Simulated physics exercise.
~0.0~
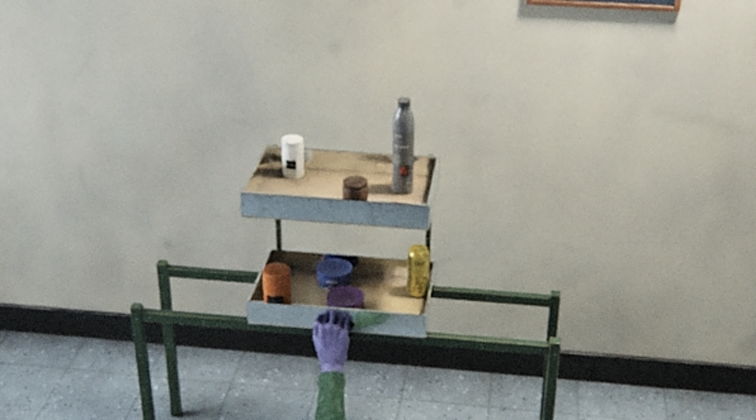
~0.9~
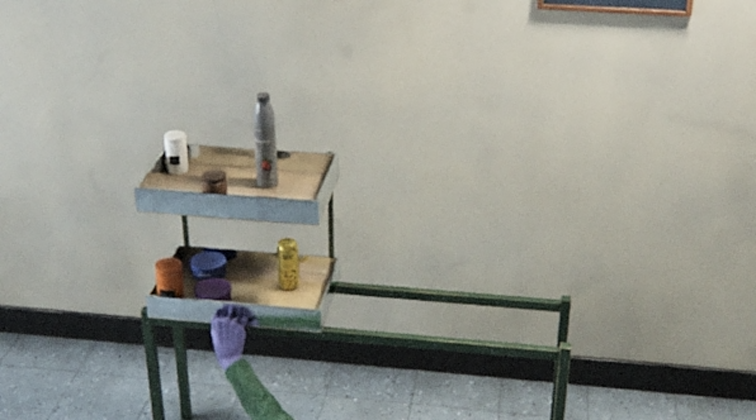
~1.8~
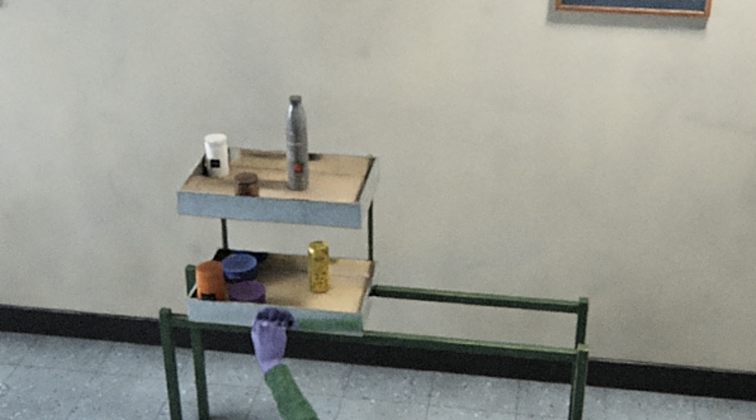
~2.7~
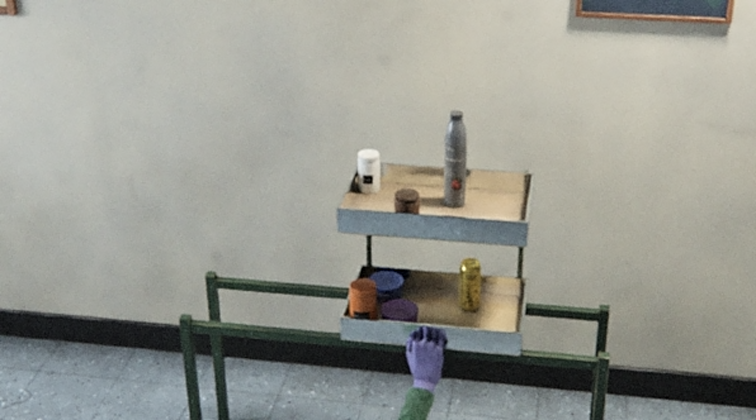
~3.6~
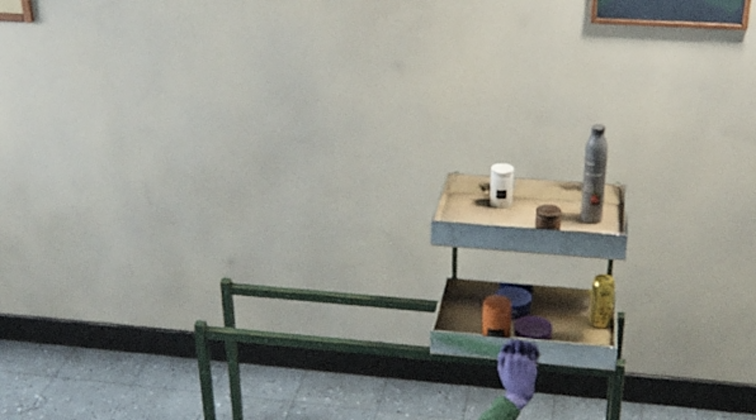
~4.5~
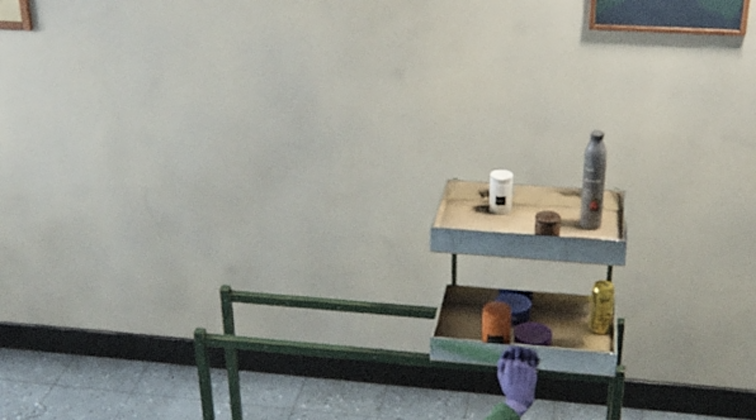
A purple-gloved hand slides a two-tiered tray of containers left, then right along green rails.
